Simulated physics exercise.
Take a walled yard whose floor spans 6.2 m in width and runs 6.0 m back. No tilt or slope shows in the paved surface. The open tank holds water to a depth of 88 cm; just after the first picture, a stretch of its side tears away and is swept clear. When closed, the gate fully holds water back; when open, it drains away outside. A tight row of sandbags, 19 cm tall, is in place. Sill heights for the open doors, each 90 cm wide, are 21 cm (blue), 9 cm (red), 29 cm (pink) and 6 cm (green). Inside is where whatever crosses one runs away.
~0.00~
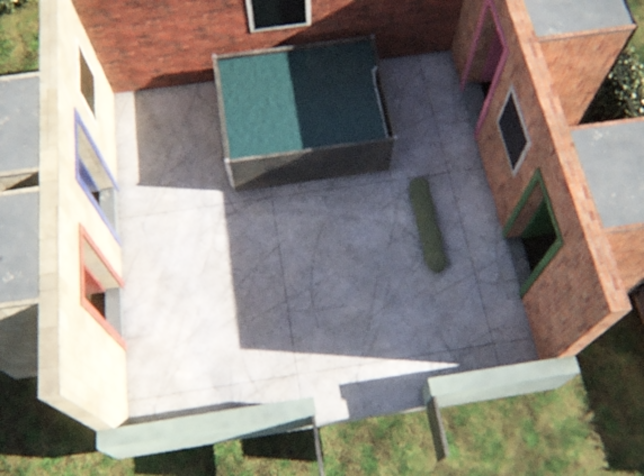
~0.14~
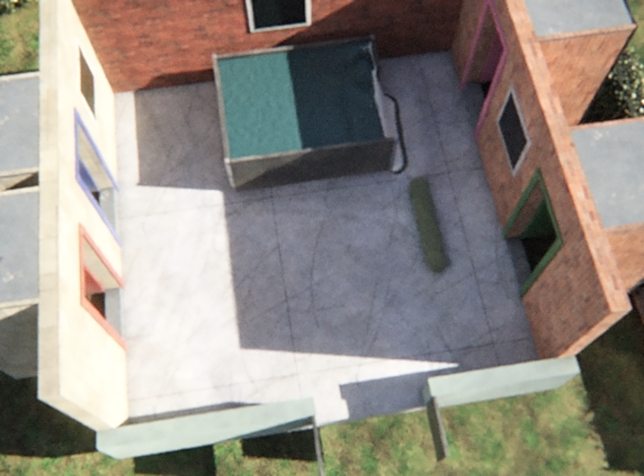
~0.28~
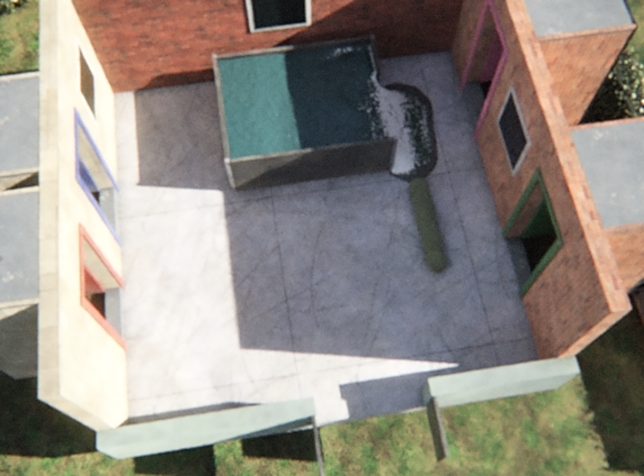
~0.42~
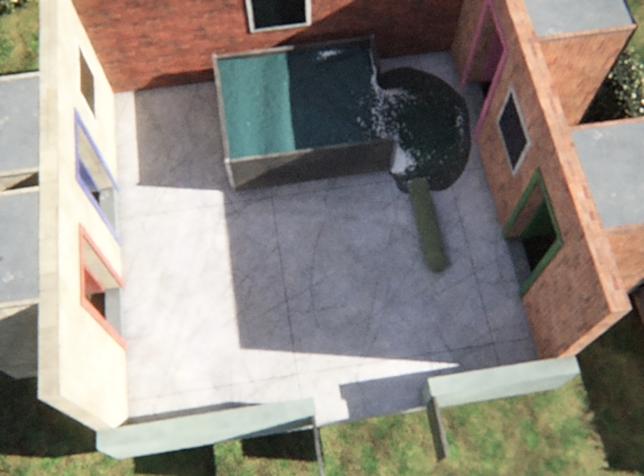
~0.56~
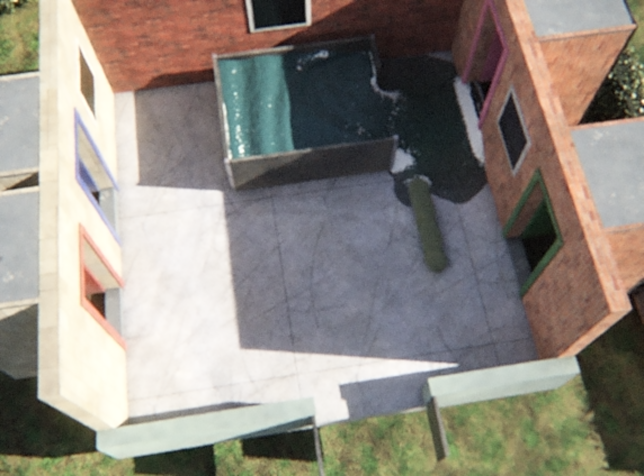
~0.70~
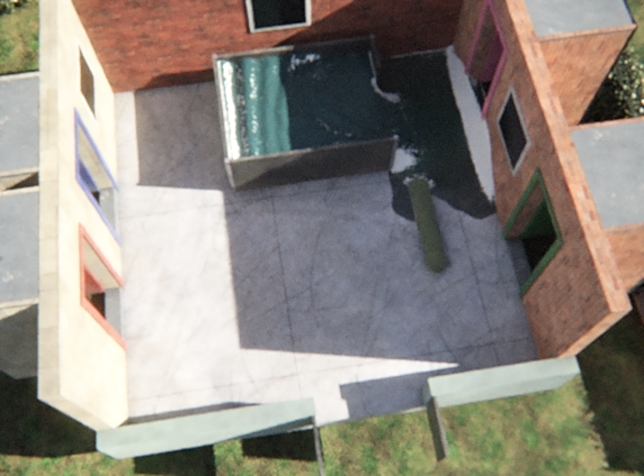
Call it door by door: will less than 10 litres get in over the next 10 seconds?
Blue door - yes, less; red door - no, 10 litres or more; pink door - no, 10 litres or more; green door - no, 10 litres or more.
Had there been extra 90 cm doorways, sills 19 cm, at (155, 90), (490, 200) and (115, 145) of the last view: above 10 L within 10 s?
So, in the order given, it's shy of the mark, then beyond the mark, then shy of the mark.
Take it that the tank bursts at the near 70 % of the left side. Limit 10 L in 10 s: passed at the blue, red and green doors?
Then blue exceeds it, red exceeds it, green exceeds it.
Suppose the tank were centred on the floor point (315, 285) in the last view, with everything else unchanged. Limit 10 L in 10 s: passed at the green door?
Green: Too much.
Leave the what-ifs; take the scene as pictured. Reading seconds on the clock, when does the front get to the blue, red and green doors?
Blue = 4.0 s, red = 5.0 s, green = 1.0 s.
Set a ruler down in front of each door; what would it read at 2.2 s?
Depths in cm: Blue 0, red 0, pink 54, green 13.
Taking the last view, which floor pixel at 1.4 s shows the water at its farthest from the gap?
Somewhere near pixel (529, 324).
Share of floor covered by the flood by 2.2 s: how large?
Roughly 30 % of the floor is wet.
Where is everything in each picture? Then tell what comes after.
In the first frame, the open tank at (303, 99) is whole and still, 88 cm deep.
In the second frame, water pours out at (382, 124) and has run 0.8 m, to (395, 172); typically 10 cm deep outside, 88 cm at the open tank's back.
In the third frame, water pours out at (382, 124) and has run 1.0 m, to (419, 96); typically 14 cm deep outside, 88 cm at the open tank's back.
In the fourth frame, water pours out at (382, 125) and has run 1.5 m, to (464, 110); typically 12 cm deep outside, 88 cm at the open tank's back.
In the fifth frame, the front is at (486, 175), 1.9 m from the gap at (382, 126); 4.2 m2 of floor is under water; 86 cm left at the back of the open tank.
In the sixth frame, water pours out at (382, 125) and has run 2.3 m, to (495, 206); typically 11 cm deep outside, 76 cm at the open tank's back.
After 1.4 s water covers 20 % of the floor and is deepest (60 cm) near (472, 127); blue door not reached, red door not reached, pink door 57 cm at the sill, 106 L in, green door 10 cm at the sill, 0 L in.
After 2.2 s water covers 30 % of the floor and is deepest (57 cm) near (472, 127); blue door not reached, red door not reached, pink door 54 cm at the sill, 257 L in, green door 13 cm at the sill, 8 L in.
After 3.5 s water covers 45 % of the floor and is deepest (40 cm) near (530, 372); blue door not reached, red door not reached, pink door 34 cm at the sill, 363 L in, green door 11 cm at the sill, 28 L in.
After 6.0 s water covers 90 % of the floor and is deepest (26 cm) near (472, 127); blue door 4 cm at the sill, 0 L in, red door 14 cm at the sill, 3 L in, pink door 23 cm at the sill, 375 L in, green door 16 cm at the sill, 89 L in.
After 10.0 s water covers 95 % of the floor and is deepest (18 cm) near (114, 96); blue door 10 cm at the sill, 0 L in, red door 11 cm at the sill, 37 L in, pink door 14 cm at the sill, 376 L in, green door 11 cm at the sill, 166 L in.
